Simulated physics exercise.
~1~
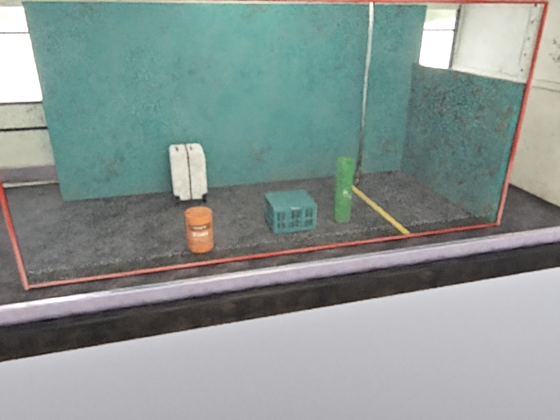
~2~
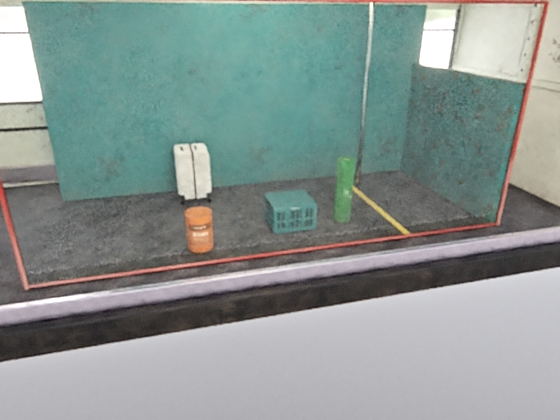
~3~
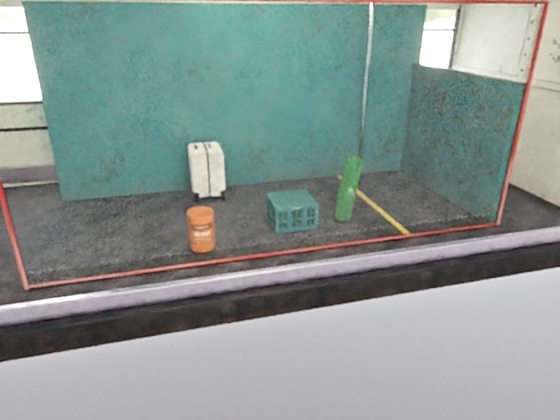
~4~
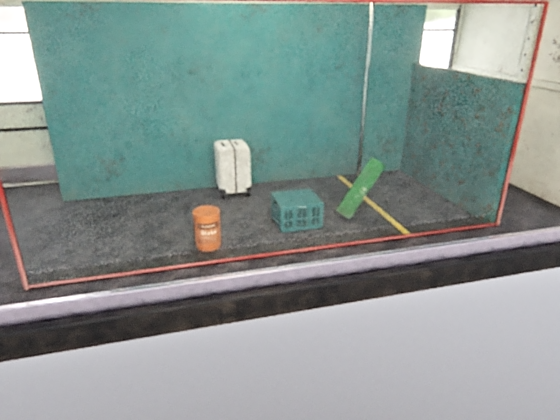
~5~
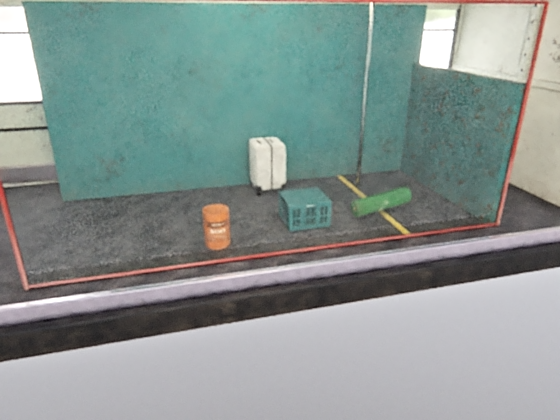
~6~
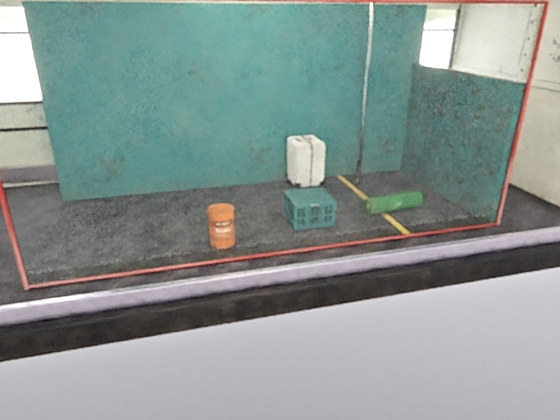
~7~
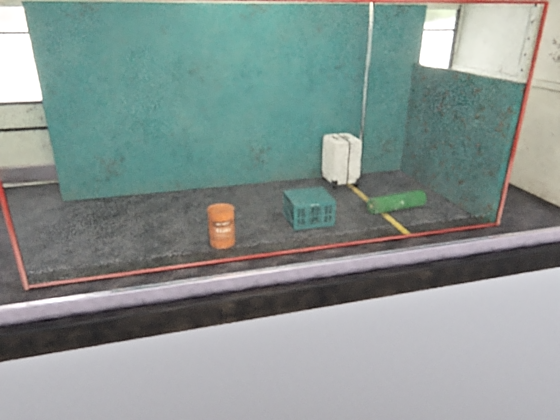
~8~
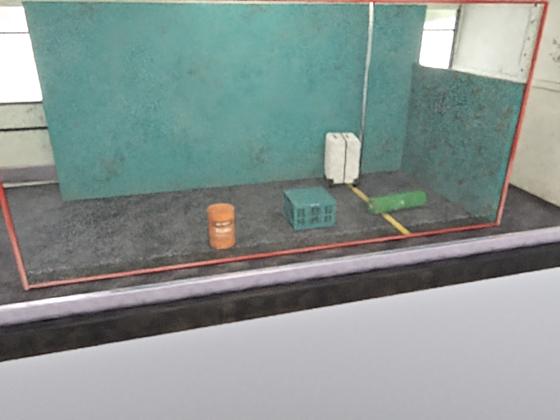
Teal-walled bay with a white wheeled case rolling right, a green roll toppling across the yellow line, bucket and crate sliding short.
